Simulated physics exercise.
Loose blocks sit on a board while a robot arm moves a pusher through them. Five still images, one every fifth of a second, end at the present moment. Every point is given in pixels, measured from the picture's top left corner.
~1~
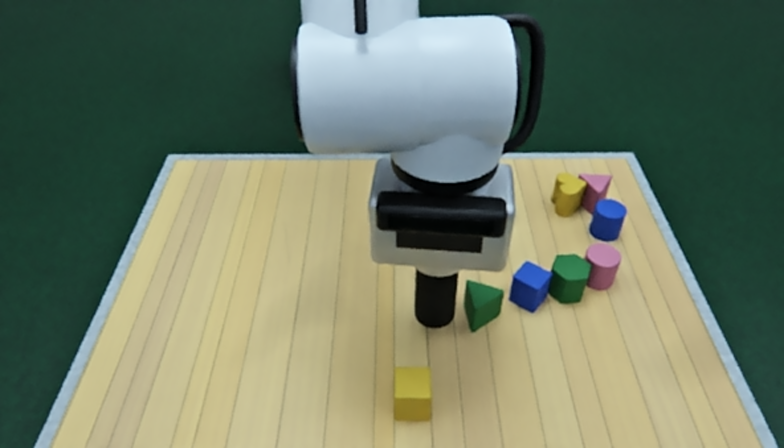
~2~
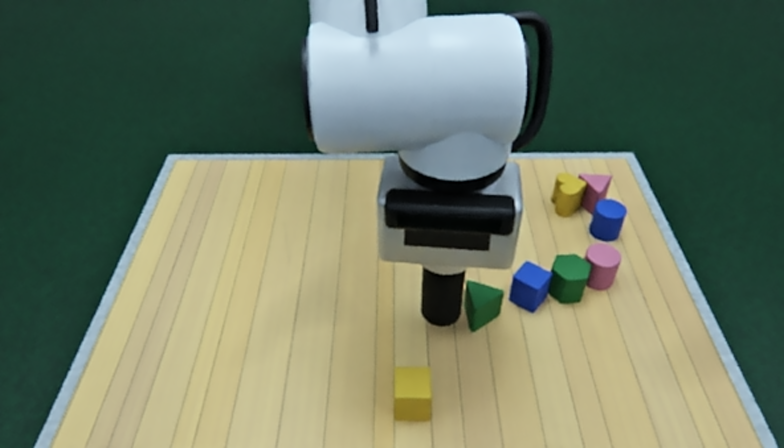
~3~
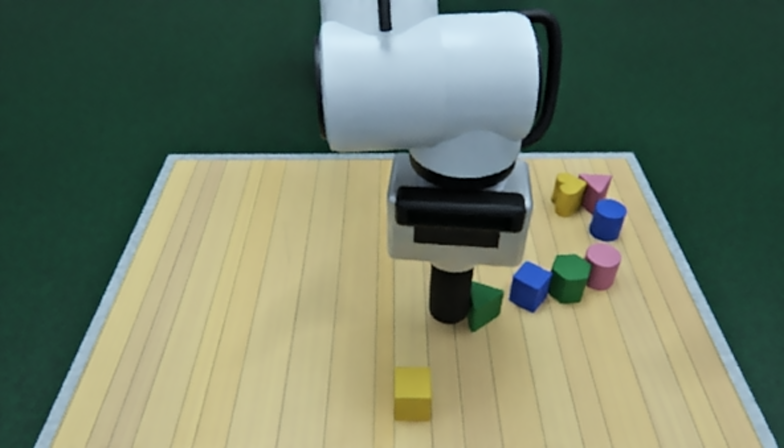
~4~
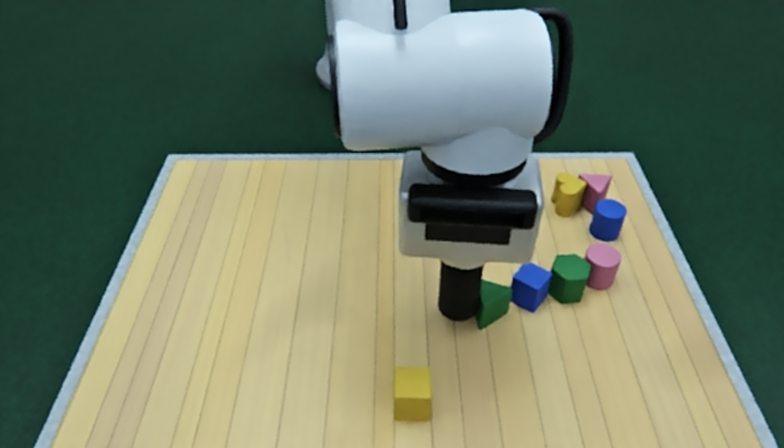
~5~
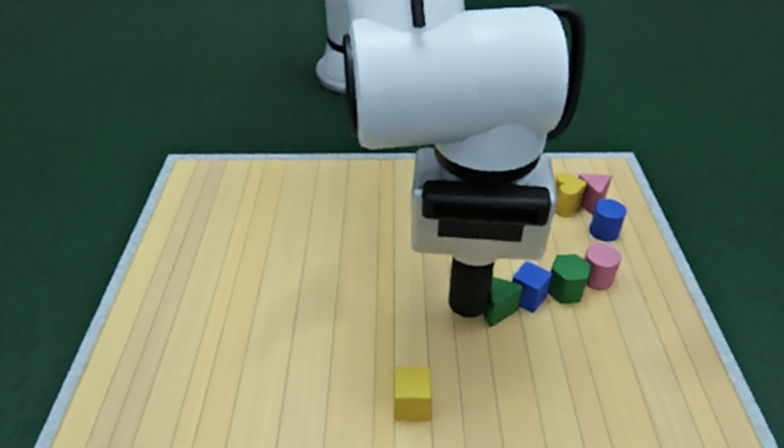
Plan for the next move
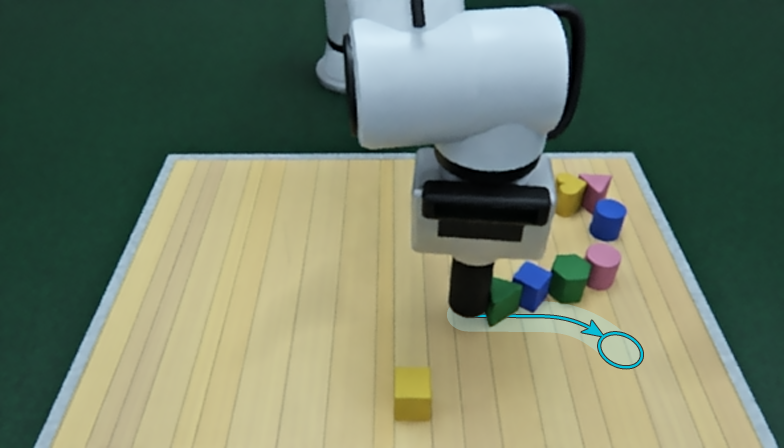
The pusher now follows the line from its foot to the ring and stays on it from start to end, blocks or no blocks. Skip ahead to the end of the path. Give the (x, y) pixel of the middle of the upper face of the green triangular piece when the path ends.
I predict (616, 286).
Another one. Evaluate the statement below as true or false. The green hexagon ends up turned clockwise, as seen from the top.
Answer: True.
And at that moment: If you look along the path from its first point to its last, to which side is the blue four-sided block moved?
It moves over to the left.
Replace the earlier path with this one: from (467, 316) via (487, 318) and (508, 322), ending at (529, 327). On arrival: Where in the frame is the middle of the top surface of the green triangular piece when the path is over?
It is going to be at (564, 293).
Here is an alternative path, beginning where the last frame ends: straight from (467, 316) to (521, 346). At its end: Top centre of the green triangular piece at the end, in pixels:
Its top centre is at about (541, 301).
Path on the board, from (467, 316) by way of (519, 316) and (572, 321) to (620, 350).
What follows on the original path. One third of the way, pusher at (522, 303); green triangular piece at (554, 285), turned 20° anticlockwise; blue four-sided block at (542, 264), turned 35° anticlockwise; green hexagon at (575, 261), turned 30° clockwise.
Two thirds of the way, pusher at (577, 308); green triangular piece at (607, 286), turned 35° anticlockwise; blue four-sided block at (542, 264), turned 40° anticlockwise; green hexagon at (575, 261), turned 25° clockwise.
At the end, pusher at (626, 337); green triangular piece at (616, 286), turned 45° anticlockwise; blue four-sided block at (542, 264), turned 40° anticlockwise; green hexagon at (575, 261), turned 25° clockwise; pink disc in place.
